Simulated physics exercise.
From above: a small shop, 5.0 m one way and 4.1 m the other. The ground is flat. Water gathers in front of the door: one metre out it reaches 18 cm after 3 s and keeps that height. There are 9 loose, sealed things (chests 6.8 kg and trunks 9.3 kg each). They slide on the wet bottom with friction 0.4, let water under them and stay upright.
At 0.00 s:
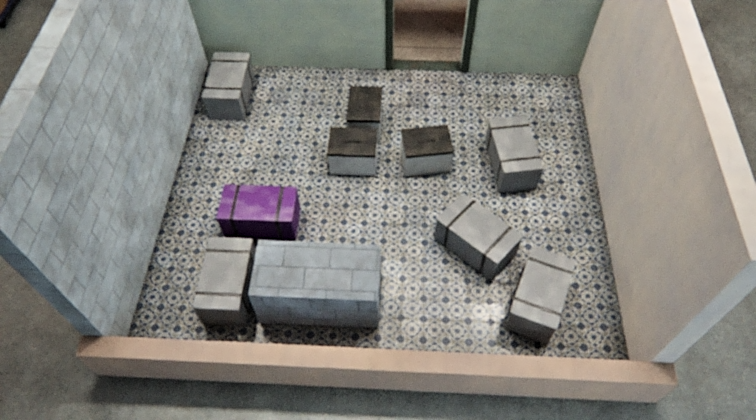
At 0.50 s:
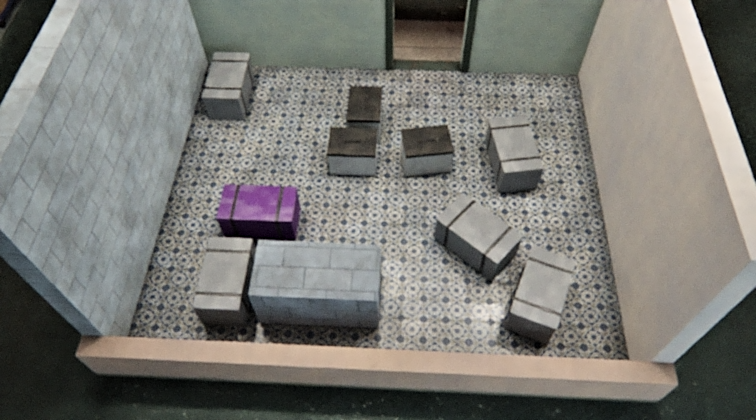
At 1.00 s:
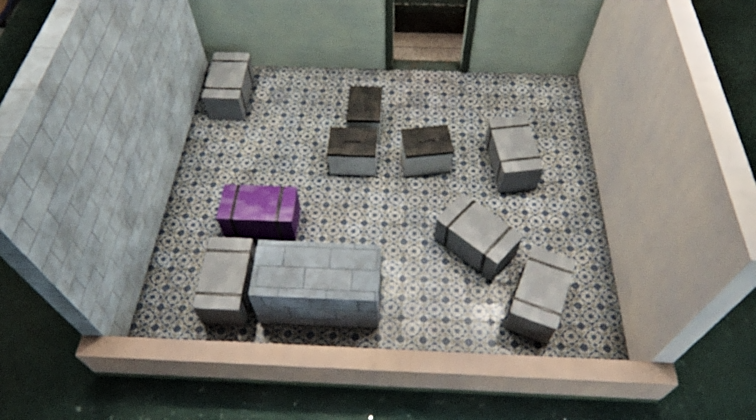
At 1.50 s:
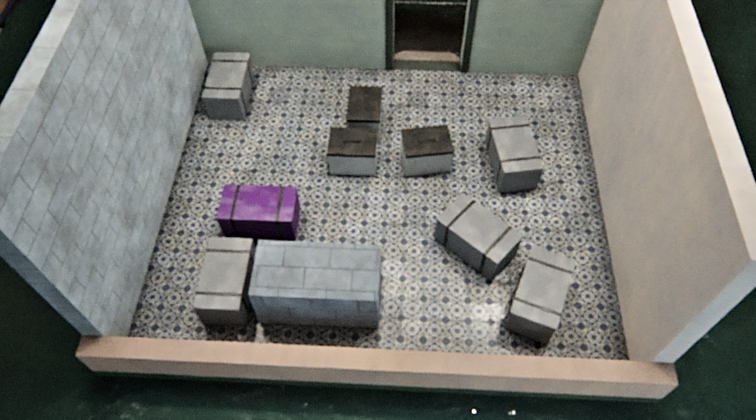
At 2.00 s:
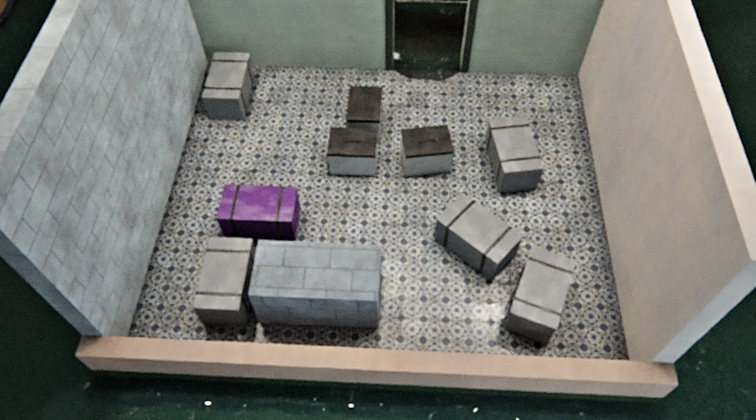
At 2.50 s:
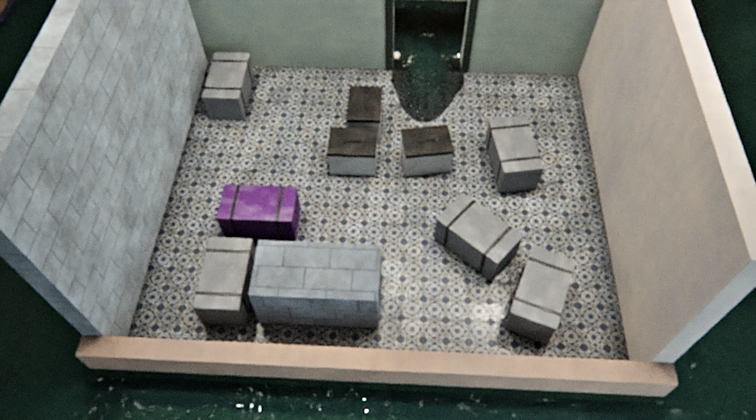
The video shows a small tiled shop from above, with a purple trunk among grey and dark-topped boxes, as dark water gathers outside, then passes through the doorway and spreads a short way across the floor; the objects stay still.
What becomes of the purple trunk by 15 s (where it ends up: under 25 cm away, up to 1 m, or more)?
Purple trunk gets carried off.
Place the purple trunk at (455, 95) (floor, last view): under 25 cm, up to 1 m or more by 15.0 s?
It travels far.
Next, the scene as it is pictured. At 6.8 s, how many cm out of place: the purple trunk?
Roughly 5 cm by then.
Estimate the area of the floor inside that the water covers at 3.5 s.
About 3.0 m2.
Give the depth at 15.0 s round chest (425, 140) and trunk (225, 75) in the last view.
Roughly 7 and 5 cm.
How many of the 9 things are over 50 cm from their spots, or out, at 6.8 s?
I count 6.
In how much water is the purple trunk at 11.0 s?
About 4 cm.
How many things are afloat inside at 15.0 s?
I count 9.
After 3.5 s the purple trunk is near (257, 202), 0.0 m from its start, aground; 0 afloat.
After 6.8 s the purple trunk is near (252, 202), 0.1 m from its start, aground; 3 afloat.
After 11.0 s the purple trunk is near (172, 205), 0.9 m from its start, afloat; 7 afloat.
After 15.0 s the purple trunk is near (224, 90), 1.7 m from its start, afloat; 9 afloat.
